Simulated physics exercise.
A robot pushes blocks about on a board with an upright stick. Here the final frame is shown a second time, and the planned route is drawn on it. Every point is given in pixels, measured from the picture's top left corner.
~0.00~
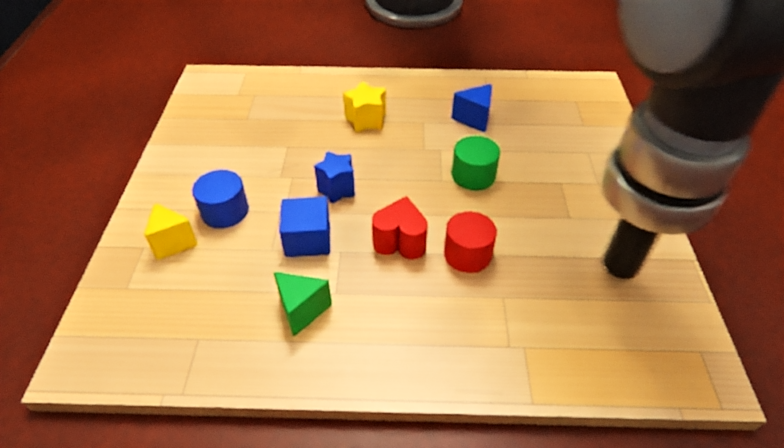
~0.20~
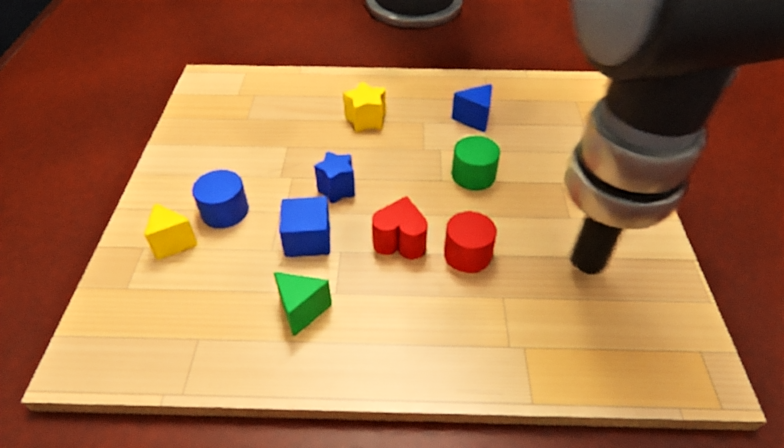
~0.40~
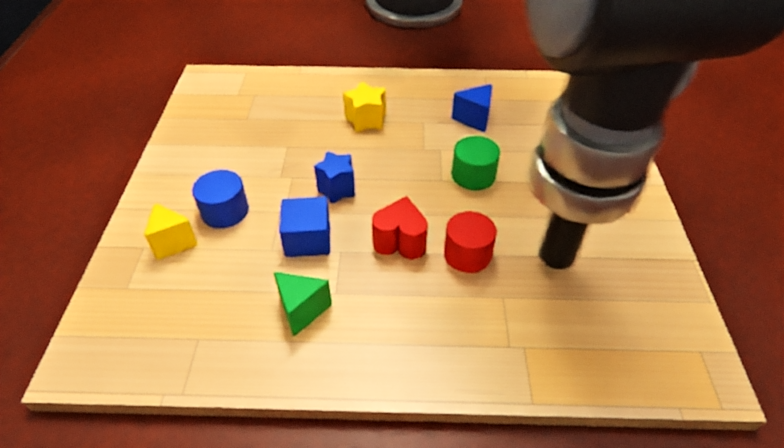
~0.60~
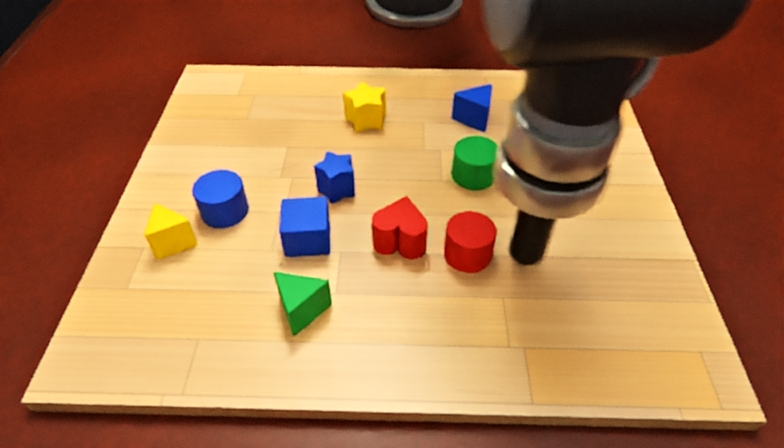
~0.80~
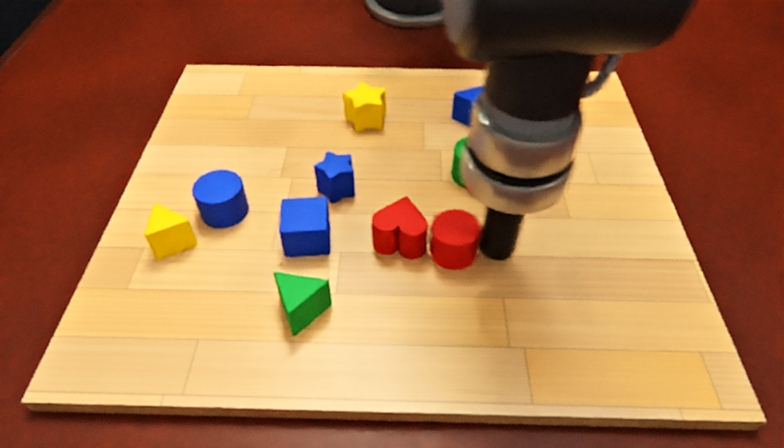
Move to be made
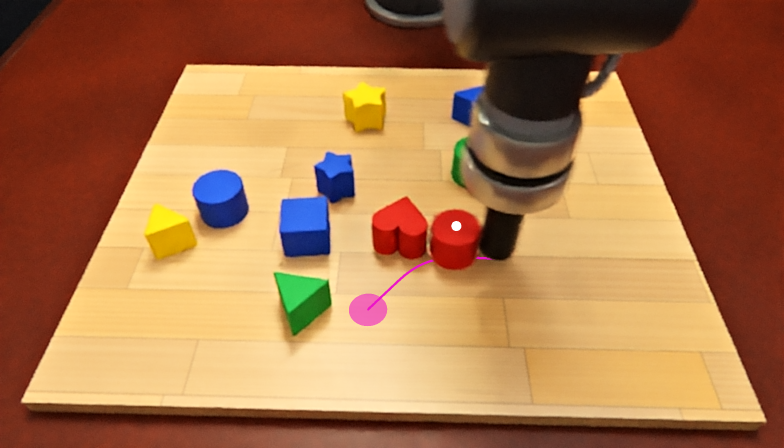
Robot arm sliding its dark upright stick left across a wooden board of coloured blocks, nudging the red cylinder toward the red heart.
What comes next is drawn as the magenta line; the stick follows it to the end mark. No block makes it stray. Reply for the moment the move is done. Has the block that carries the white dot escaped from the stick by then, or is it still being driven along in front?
Gone from the front.
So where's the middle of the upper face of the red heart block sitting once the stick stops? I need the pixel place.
At the end it should sit near (343, 205).
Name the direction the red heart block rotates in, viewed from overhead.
Rotation: Clockwise.
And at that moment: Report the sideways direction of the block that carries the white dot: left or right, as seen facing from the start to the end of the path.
It will end up to the right.
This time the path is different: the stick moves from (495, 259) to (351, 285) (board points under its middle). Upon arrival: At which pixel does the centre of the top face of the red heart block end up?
At (341, 193).
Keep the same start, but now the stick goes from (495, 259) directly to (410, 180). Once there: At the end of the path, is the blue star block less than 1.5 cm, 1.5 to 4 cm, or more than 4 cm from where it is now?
Short: Under 1.5 cm.
The drawn path runs from (495, 259) by way of (445, 258) and (403, 277) to (368, 310); the dot is on the red circular block.
What follows on the original path. One third of the way, stick (446, 248); red heart block (362, 211), turned 45° clockwise; red circular block (404, 229).
Two thirds of the way, stick (403, 267); blue four-sided block (298, 212); red heart block (343, 205), turned 75° clockwise; red circular block (363, 237).
At the end, stick (368, 300); green triangle not moved; blue four-sided block (298, 212); red heart block (343, 205), turned 75° clockwise; red circular block (358, 240).
